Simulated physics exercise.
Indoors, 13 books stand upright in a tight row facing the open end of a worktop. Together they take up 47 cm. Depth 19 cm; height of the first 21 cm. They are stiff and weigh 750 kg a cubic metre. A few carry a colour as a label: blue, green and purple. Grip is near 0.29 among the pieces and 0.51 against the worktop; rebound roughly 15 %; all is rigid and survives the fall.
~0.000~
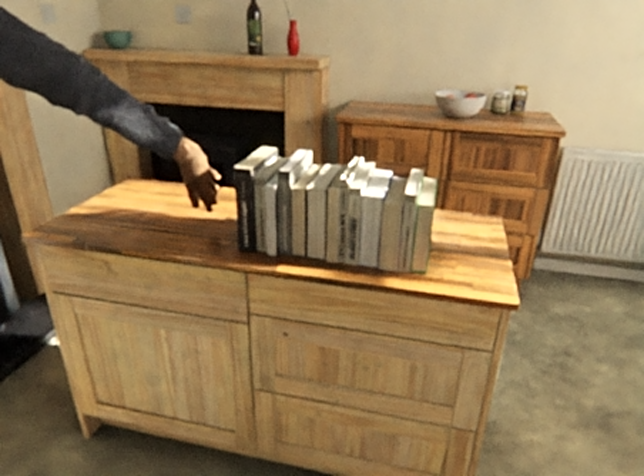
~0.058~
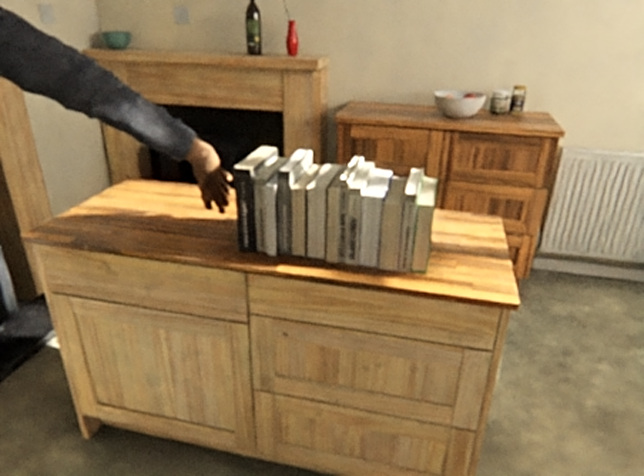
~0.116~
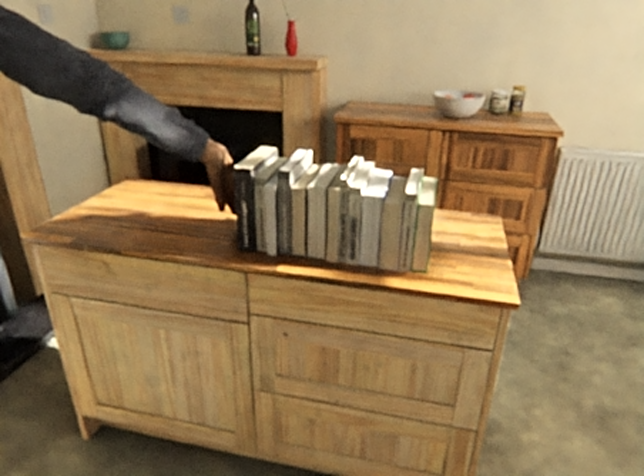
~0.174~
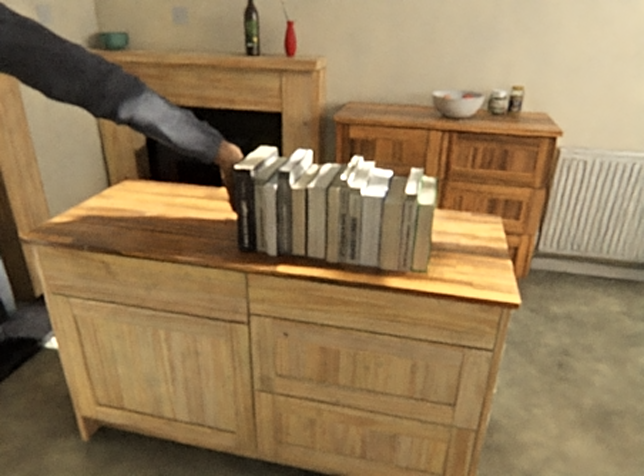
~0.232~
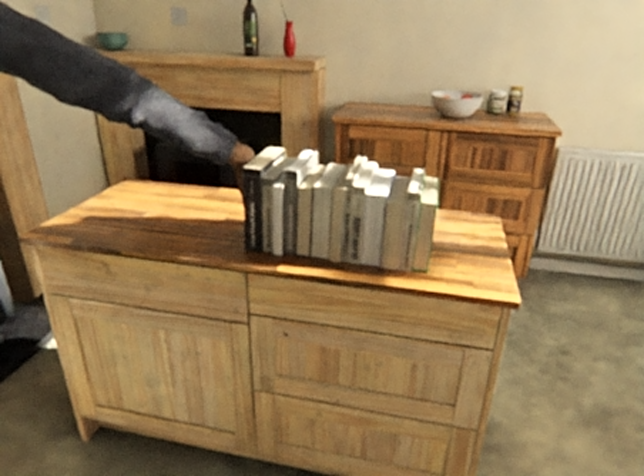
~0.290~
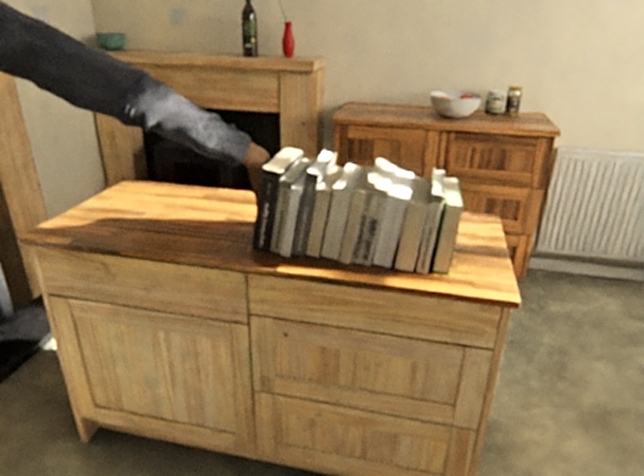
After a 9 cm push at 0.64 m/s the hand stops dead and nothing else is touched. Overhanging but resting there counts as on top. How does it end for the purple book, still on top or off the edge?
In the end the purple book is still on top.
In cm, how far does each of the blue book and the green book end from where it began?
Blue 20, green 90.
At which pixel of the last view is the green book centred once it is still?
Near (505, 468).
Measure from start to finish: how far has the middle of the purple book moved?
About 20 cm.
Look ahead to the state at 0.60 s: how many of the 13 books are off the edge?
By then 0.
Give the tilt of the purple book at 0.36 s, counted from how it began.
Some 25°.
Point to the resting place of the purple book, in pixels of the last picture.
Near (482, 242).
After 0.36 s, none of the 13 books off the edge, 13 disturbed; purple book leaning 25°; green book leaning 27°.
After 0.60 s, none of the 13 books off the edge, 13 disturbed; purple book leaning 59°; green book upside down.
At rest (1.1 s), 1 of the 13 books off the edge; purple book leaning 72°; green book on its side; blue book leaning 52°. As the last picture would show them, middles, purple book near (482, 242), green book near (505, 468).
